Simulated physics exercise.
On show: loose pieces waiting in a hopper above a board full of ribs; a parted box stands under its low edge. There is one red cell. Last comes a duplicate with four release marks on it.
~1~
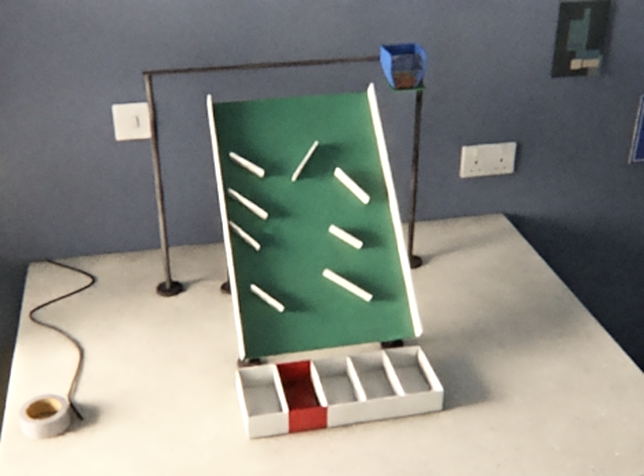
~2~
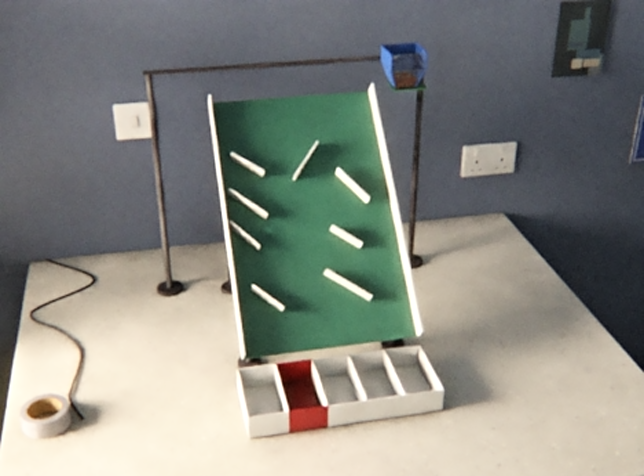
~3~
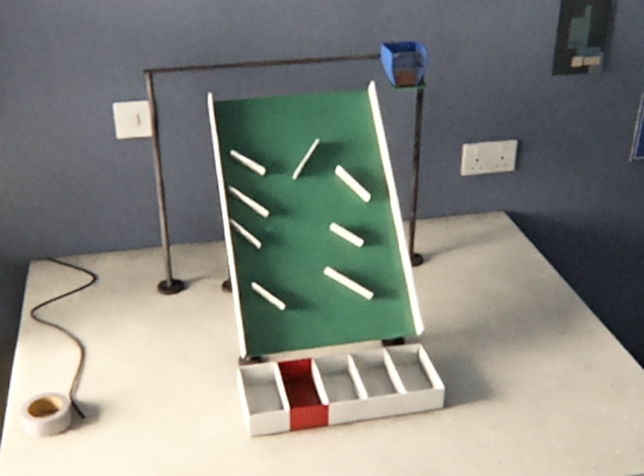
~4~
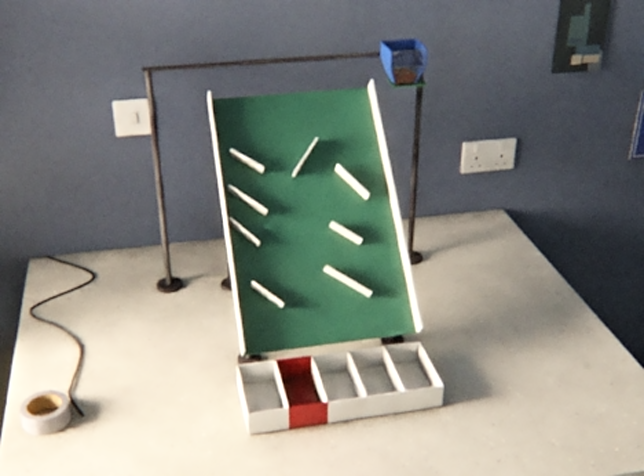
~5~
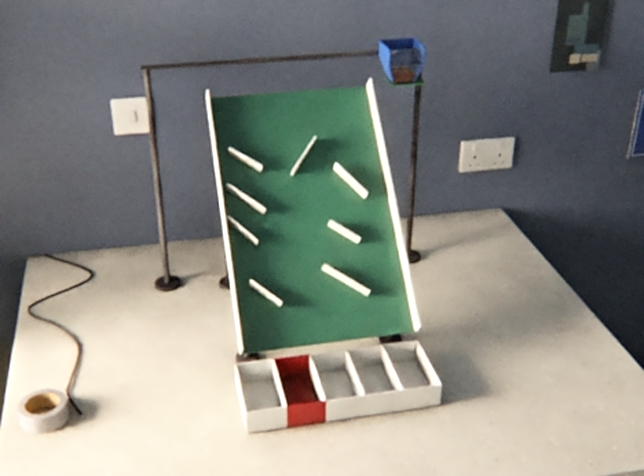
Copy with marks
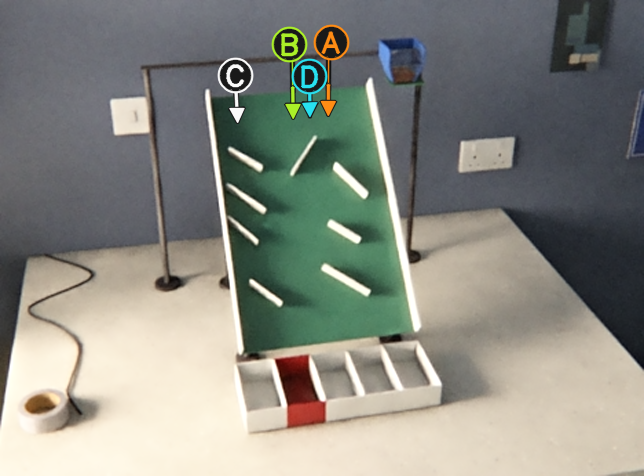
At the start, a blue hopper sits at the right end of a dark bar above a tilted green board with pale ribs, and a parted white box with one red cell stands below. Through to the end, nothing on the table moves; only the view shifts very slightly.
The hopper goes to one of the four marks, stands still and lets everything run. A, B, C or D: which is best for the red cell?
B.
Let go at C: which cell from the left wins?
The third from the left.
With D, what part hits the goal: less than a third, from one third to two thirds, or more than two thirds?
Mark D gives less than a third.
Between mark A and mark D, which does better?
It is D.
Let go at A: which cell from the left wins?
The fifth.
On the marked copy, mark A meets the board at (328, 110); mark B meets the board at (293, 113); mark C meets the board at (237, 117); mark D meets the board at (309, 111).
For mark A, none in the red cell, nearly all in other cells, a stray few outside the box.
For mark B, about a third in the red cell, about two thirds in other cells.
For mark C, a small part in the red cell, most in other cells, a stray few held on the board, a small part outside the box.
For mark D, a small part in the red cell, most in other cells, a stray few outside the box.
